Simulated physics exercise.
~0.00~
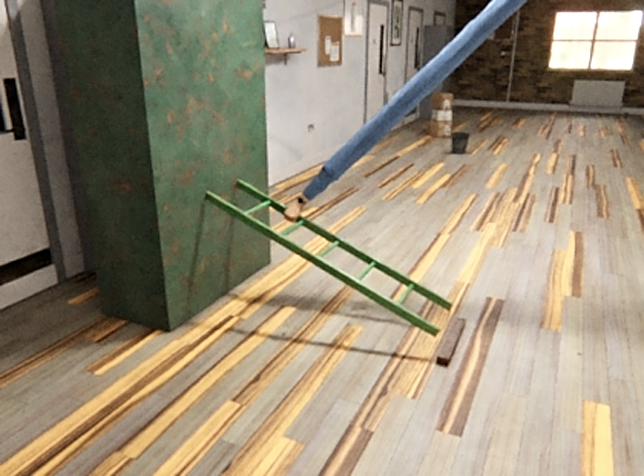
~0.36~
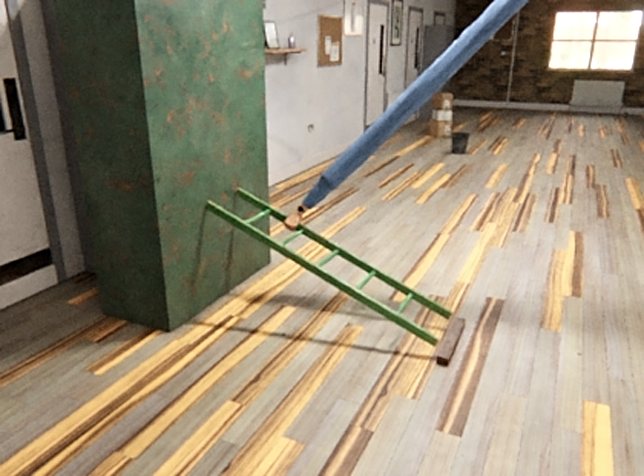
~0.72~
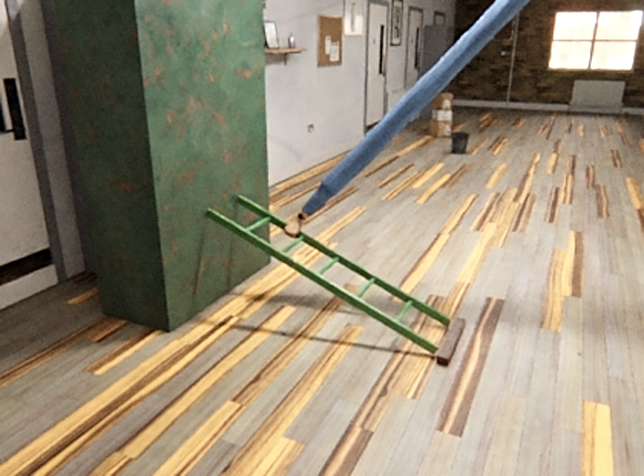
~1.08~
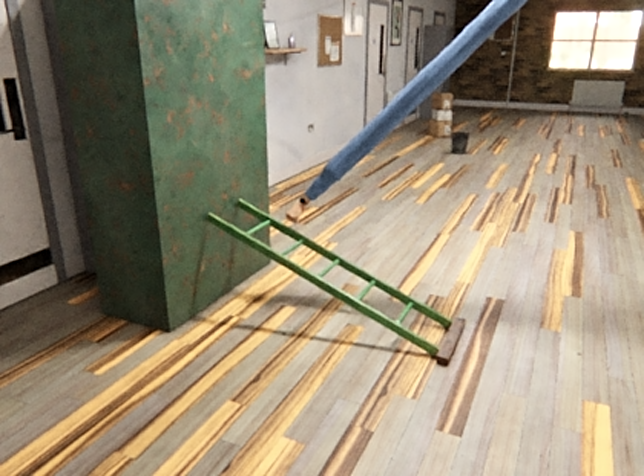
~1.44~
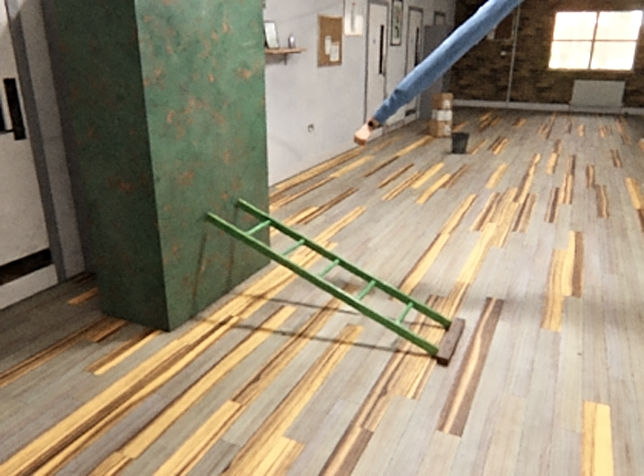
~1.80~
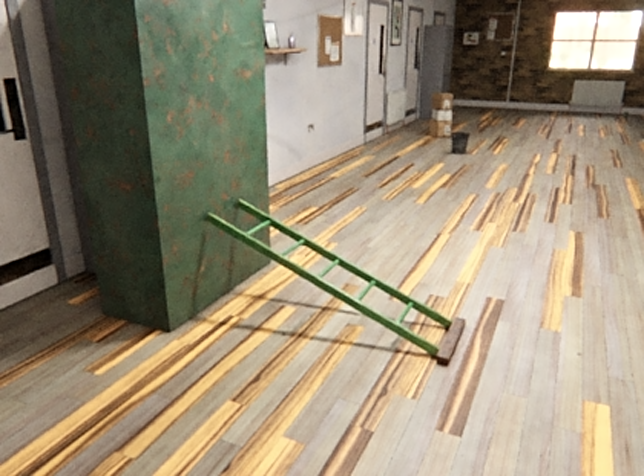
In a long room with a patchwork wooden floor, a blue-sleeved arm lowers a green ladder slightly against a tall green cupboard, its foot by a dark wooden batten, then lets go and withdraws, and the ladder stays leaning in place.
